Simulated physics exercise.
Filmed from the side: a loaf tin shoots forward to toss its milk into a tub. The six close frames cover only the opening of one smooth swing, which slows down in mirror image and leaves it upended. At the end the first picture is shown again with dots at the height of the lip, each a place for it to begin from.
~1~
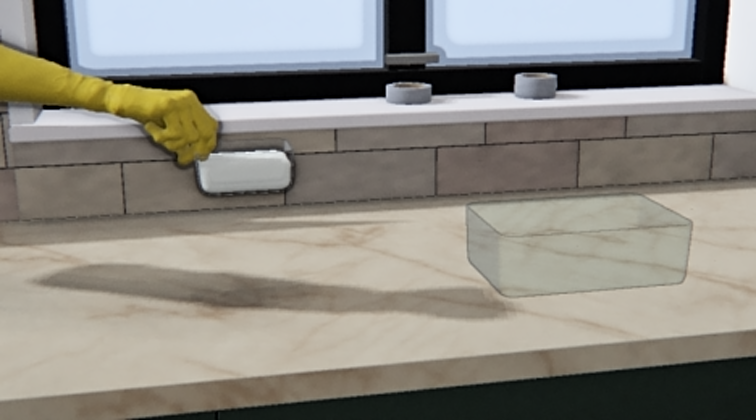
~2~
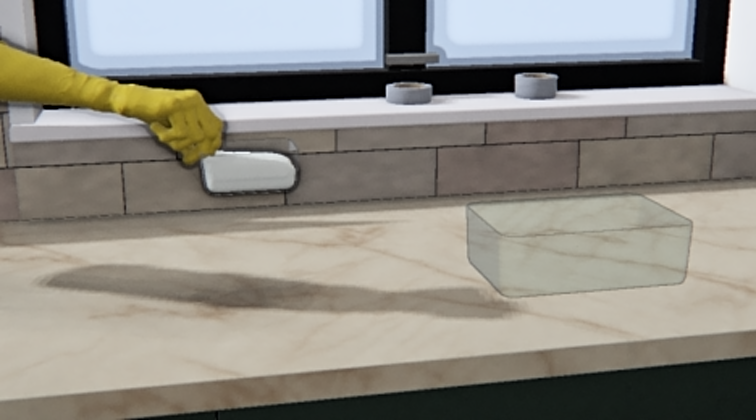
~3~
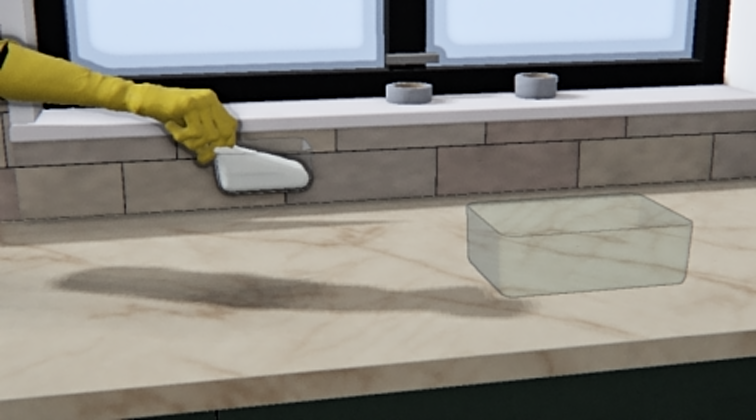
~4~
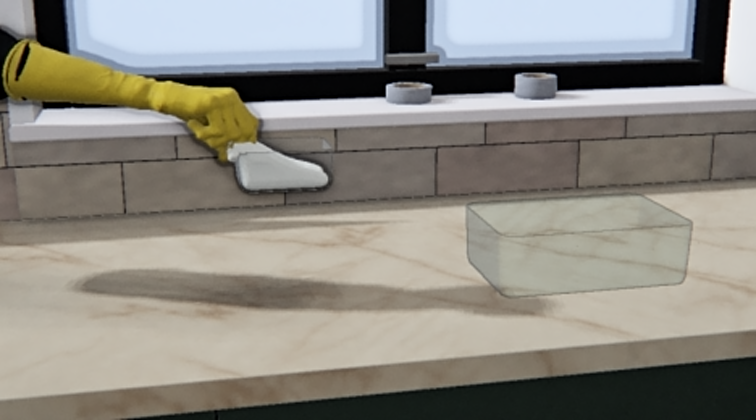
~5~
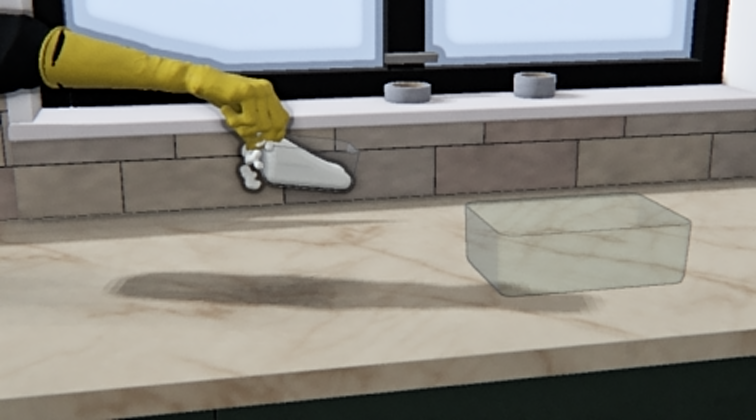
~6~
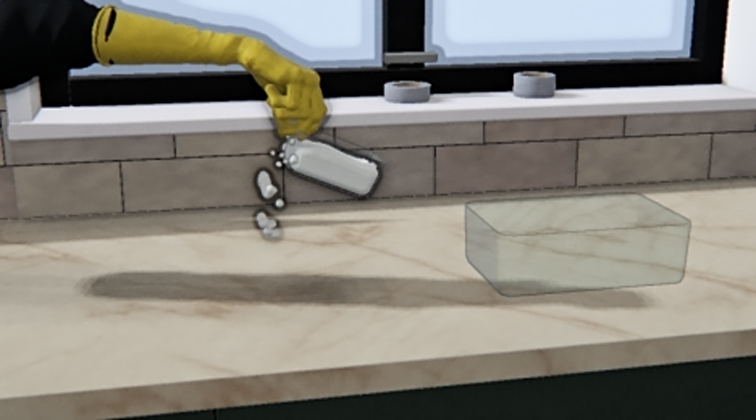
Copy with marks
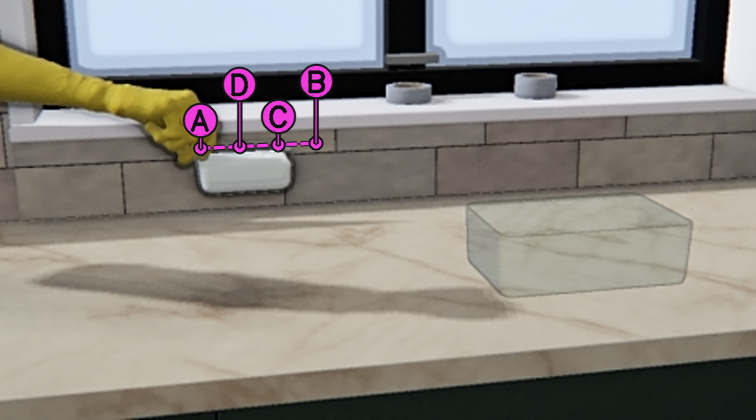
A yellow-gloved hand, its dark sleeve coming into view at the left, carries a small clear container of white milk rightward above a pale marbled counter, seen from the side by a still camera. A clear, empty tub sits at right, before beige tiles and a white sill with two grey round objects. The milk surges up the container's left side, then spills over behind it in blobs as the container tilts.
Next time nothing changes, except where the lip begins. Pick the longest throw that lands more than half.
B.
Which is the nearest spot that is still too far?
Here it is spot C.
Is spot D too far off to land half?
Yes, it does.
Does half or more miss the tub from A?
Yes, it does.
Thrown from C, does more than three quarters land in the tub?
No.
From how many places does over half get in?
One of them.
In magenta, A at (200, 148); B at (316, 143); C at (278, 144); D at (239, 146).
Choosing A, about 0 % lands in the tub, 100 % falls short.
Choosing B, about 67 % lands in the tub, 27 % falls short and 6 % goes beside or beyond.
Choosing C, about 26 % lands in the tub, 68 % falls short and 6 % goes beside or beyond.
Choosing D, about 0 % lands in the tub, 97 % falls short and 3 % goes beside or beyond.
